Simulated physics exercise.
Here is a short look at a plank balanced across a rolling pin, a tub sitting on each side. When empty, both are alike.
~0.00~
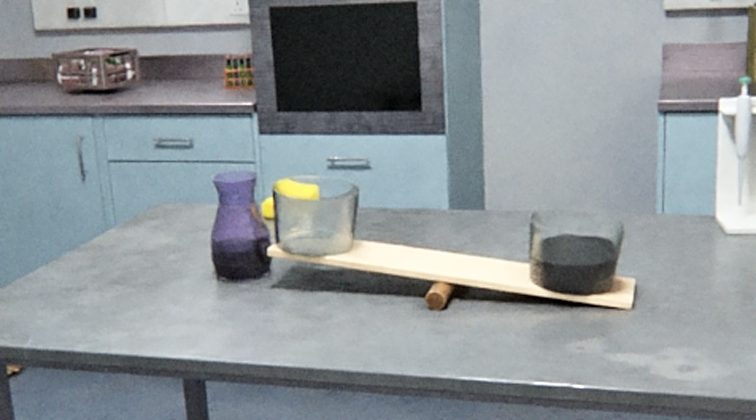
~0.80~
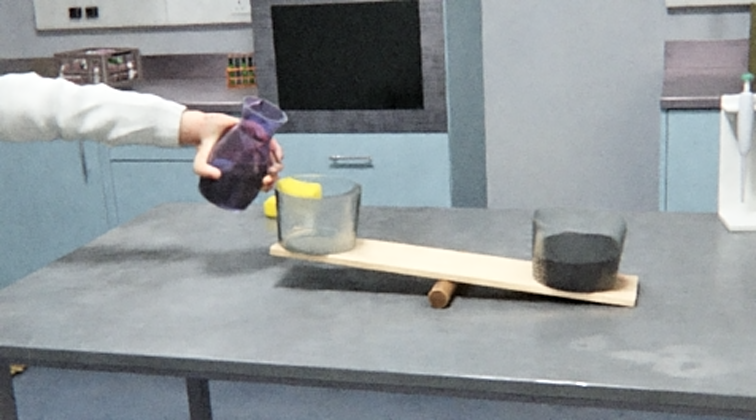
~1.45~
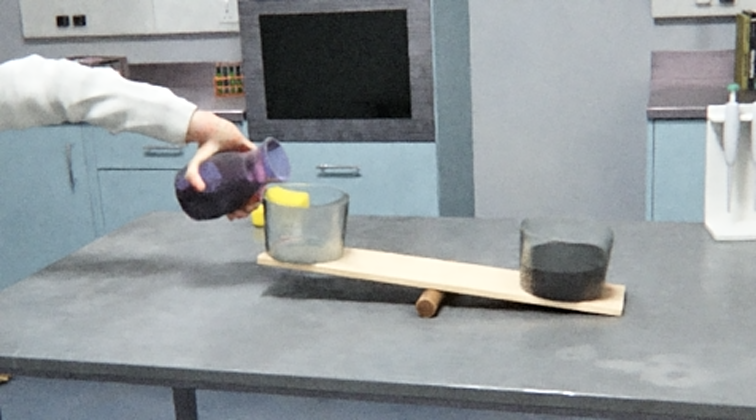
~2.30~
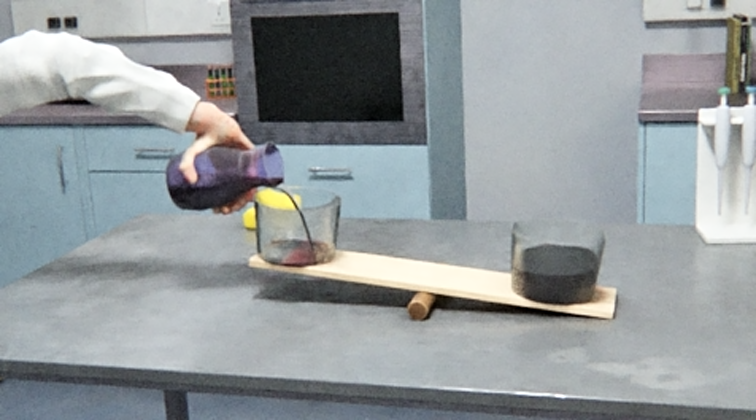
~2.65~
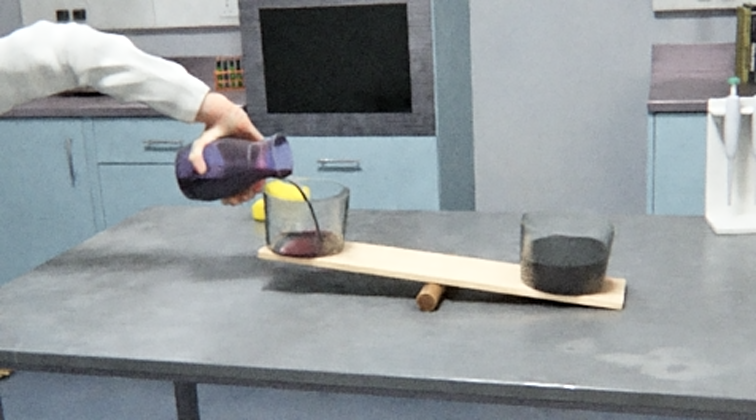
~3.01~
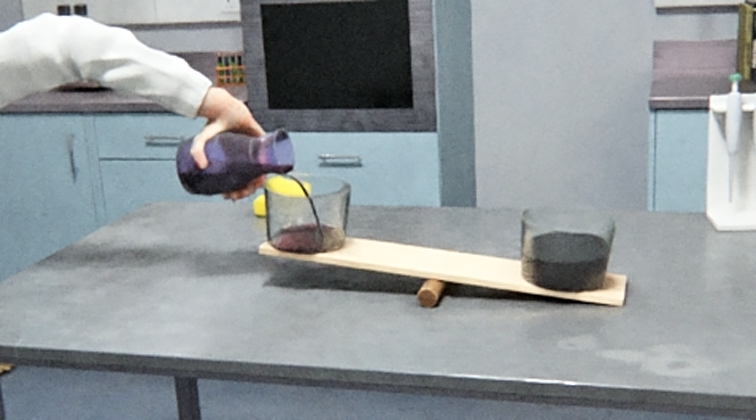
In a room with blue cabinets and a dark screen, seen from the front and slightly above, a grey table holds a pale plank across a wooden roller. A clear tub sits on its raised left end, another with dark contents on its low right end, beside a purple carafe and something yellow. A white-sleeved arm lifts the carafe, tips it and pours dark reddish liquid into the left tub, while the view shifts slightly.
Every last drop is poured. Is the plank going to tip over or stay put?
It stays put.
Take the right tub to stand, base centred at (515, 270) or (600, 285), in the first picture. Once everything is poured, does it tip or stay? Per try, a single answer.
In that order, it turns and then remains put.
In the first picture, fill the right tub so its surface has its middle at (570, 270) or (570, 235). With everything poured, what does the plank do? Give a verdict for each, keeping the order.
Result, in order: It tips; it stays put.
Around 5.6 s, the left tub is nearly empty; the plank leans as before.
Around 7.6 s, the left tub is about a quarter full; the plank leans as before.
Around 9.8 s, the left tub is about a quarter full; the plank leans as before.
